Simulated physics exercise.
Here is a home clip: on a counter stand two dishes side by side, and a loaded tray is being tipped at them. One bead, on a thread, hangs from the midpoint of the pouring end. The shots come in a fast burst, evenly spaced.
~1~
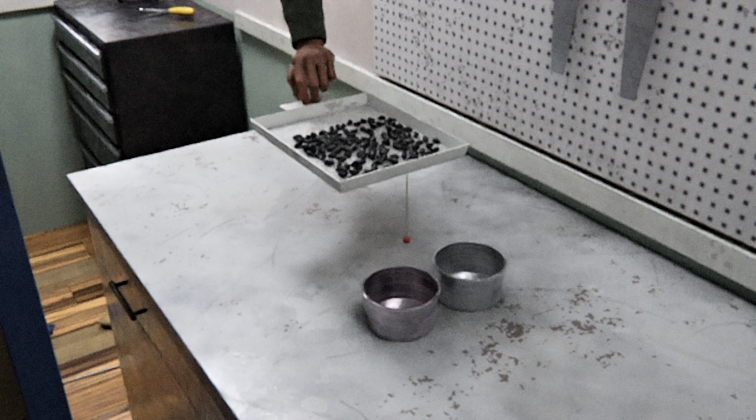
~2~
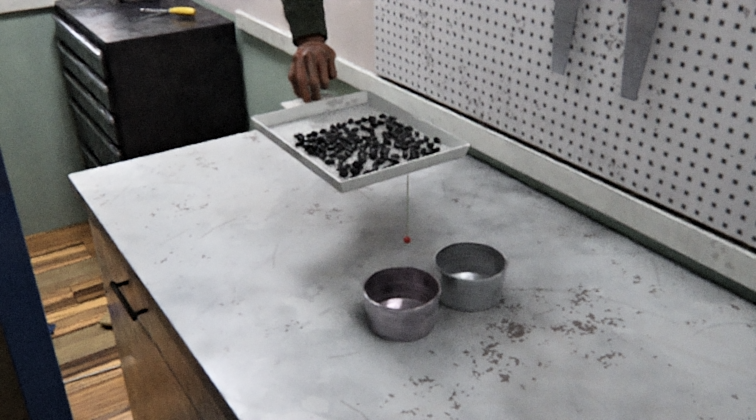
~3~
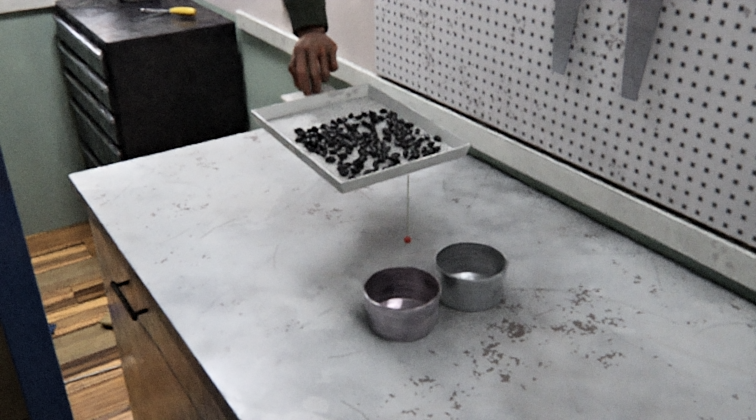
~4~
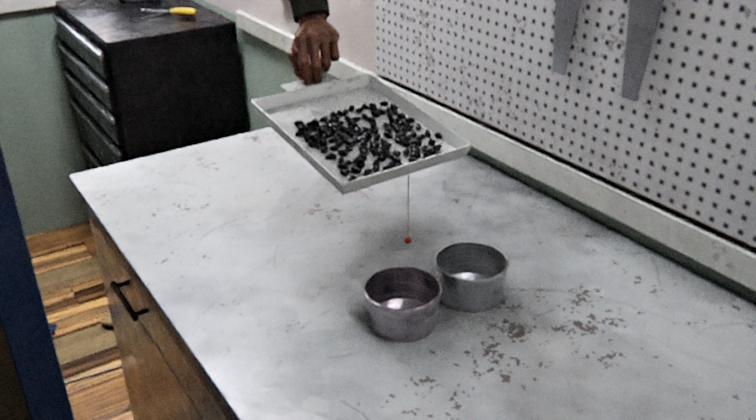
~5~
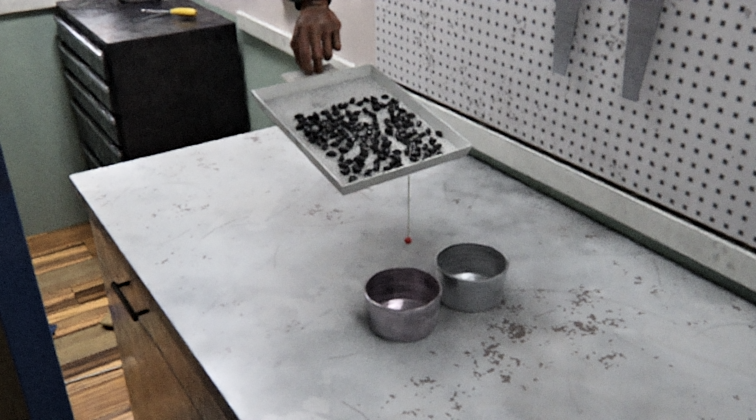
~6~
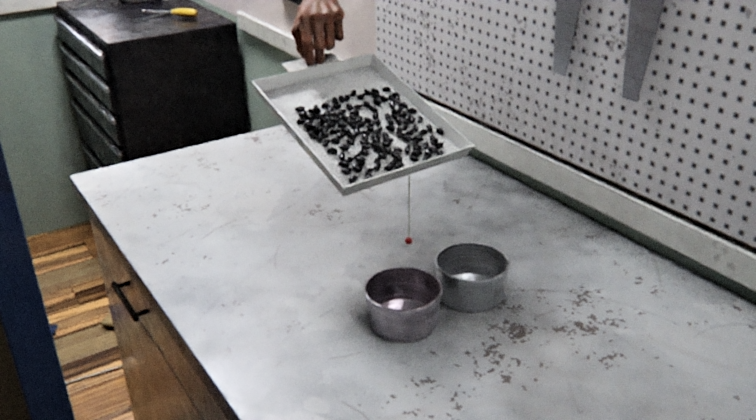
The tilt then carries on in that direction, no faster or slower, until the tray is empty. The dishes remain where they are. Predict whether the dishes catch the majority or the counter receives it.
Most likely the spill will be the lesser part.
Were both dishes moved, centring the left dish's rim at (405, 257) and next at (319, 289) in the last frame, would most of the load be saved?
Short of half and then Short of half.
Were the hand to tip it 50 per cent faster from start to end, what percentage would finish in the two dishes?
About 80 in a hundred.
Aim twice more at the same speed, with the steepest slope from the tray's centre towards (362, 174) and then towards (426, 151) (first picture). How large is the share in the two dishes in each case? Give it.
About 30 % and 10 %.
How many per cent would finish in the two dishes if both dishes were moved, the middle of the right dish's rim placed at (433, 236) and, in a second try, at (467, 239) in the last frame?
First position: Some 0 %; second position: Some 40 %.
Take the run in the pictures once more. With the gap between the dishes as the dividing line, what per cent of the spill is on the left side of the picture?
I'd put it at around 80 per cent.
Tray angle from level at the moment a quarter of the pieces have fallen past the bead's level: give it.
110°.
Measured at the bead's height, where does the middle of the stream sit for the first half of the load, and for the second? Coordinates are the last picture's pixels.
At about (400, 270), then at (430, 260).
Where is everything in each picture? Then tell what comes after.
Corners of the pouring end (341, 180) and (464, 144), level; middle of the load (367, 145), black beans; left dish (423, 319); right dish (492, 290); bead on its thread (406, 240), in the first frame.
Corners of the pouring end (342, 180) and (465, 144), level; middle of the load (367, 144), in the second frame.
Corners of the pouring end (343, 180) and (466, 144), tipped barely, level across its low end; middle of the load (368, 141), in the third frame.
Corners of the pouring end (343, 182) and (467, 144), tipped a little, level across its low end; middle of the load (369, 137), in the fourth frame.
Corners of the pouring end (344, 183) and (468, 144), tipped a little, level across its low end; middle of the load (369, 133), in the fifth frame.
Corners of the pouring end (345, 184) and (469, 145), tipped clearly, level across its low end; middle of the load (370, 130); left dish (425, 320); right dish (495, 291), in the sixth frame.
Just after the last frame, tray tipped steeply; almost all on the tray; just a few in the air.
A moment on, tray tipped right over; almost all on the tray; just a few in the left dish; just a few outside both; just a few in the air.
Further on, tray tipped past a quarter turn; roughly half in the left dish; roughly a third in the right dish; roughly a quarter outside both.
When it is over, tray tipped past a quarter turn; roughly half in the left dish; roughly a third in the right dish; roughly a quarter outside both.
